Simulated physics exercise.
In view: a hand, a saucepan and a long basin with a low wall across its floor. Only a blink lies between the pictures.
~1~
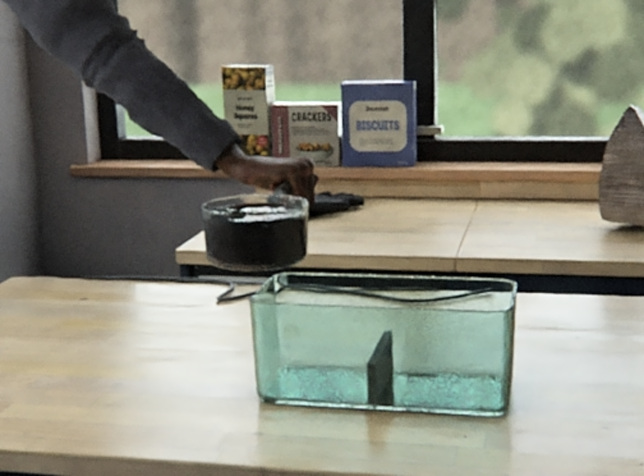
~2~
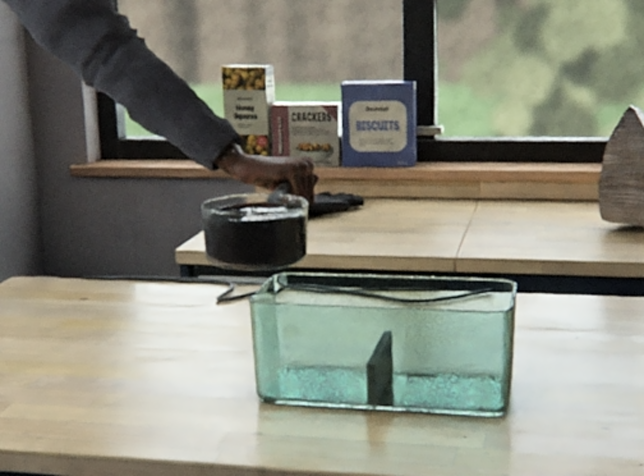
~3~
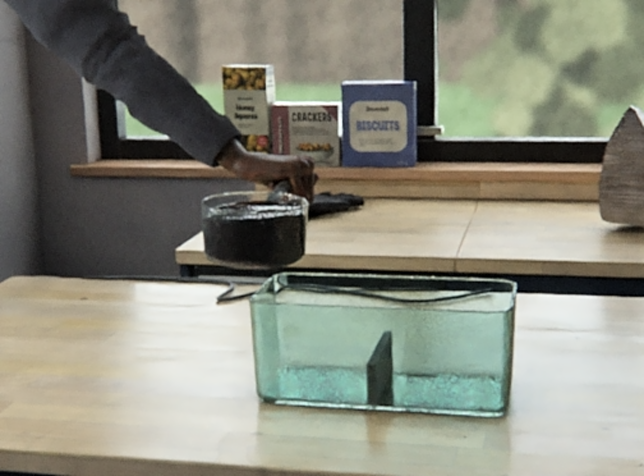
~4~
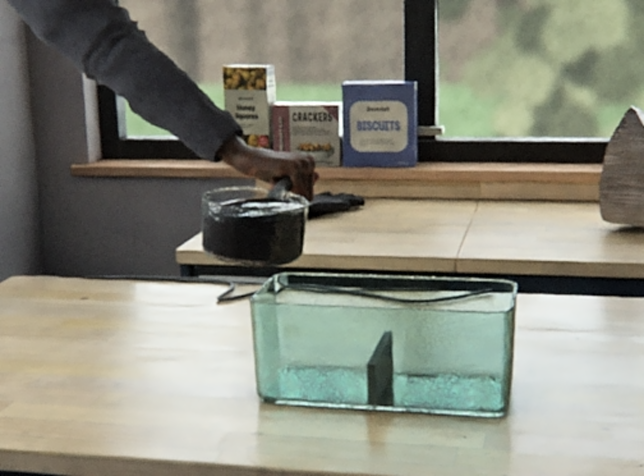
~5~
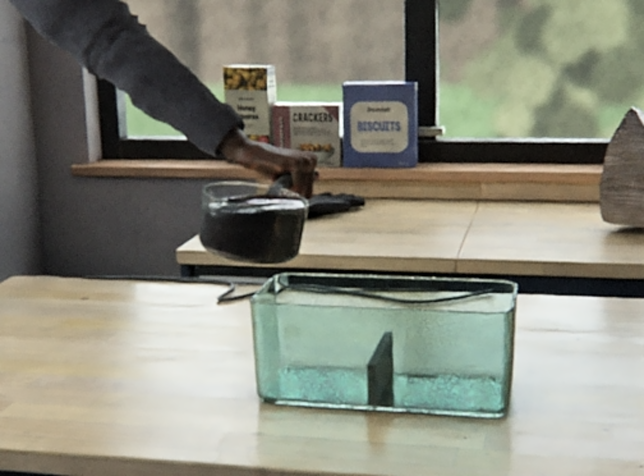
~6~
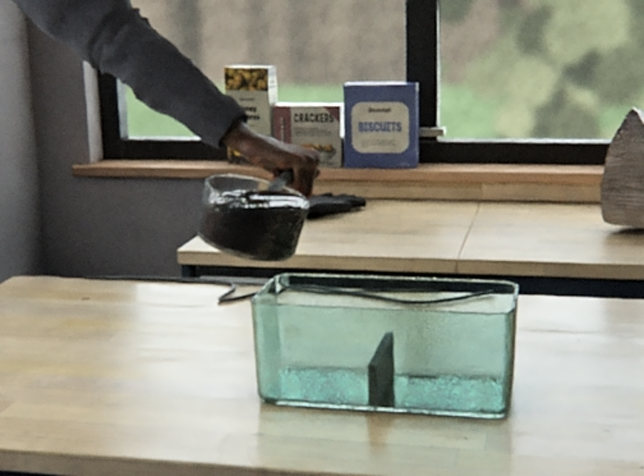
A hand slowly tilts a saucepan of dark liquid rightward above a long glass basin.
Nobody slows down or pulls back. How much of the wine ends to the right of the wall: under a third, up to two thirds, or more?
The share right of the wall is above two thirds.
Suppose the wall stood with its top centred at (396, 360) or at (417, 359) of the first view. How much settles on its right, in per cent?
Roughly 60 per cent, and 25 per cent.
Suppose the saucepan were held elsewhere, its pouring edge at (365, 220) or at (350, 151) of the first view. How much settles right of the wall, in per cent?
The first gives 95 %, the second 90 %.
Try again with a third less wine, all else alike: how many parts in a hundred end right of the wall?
About 75 per cent.
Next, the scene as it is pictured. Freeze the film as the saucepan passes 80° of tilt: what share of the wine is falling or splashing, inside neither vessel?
About 40 per cent.
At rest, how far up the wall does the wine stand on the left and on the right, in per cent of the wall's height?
Left about 20, right about 50.
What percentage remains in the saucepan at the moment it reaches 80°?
Near 50 %.
A moment on, the saucepan is tipped on its side and 51 per cent is still to pour, 10 is left of the wall and 0 right of it.
Next, the saucepan is tipped right over and 5 per cent is still to pour, 13 is left of the wall and 70 right of it.
Then the saucepan is tipped right over and 0 per cent is still to pour, 22 is left of the wall and 77 right of it.
Later the saucepan is tipped right over and 0 per cent is still to pour, 22 is left of the wall and 77 right of it.
At rest 22 per cent lies left of the wall, 77 right of it and 1 outside.
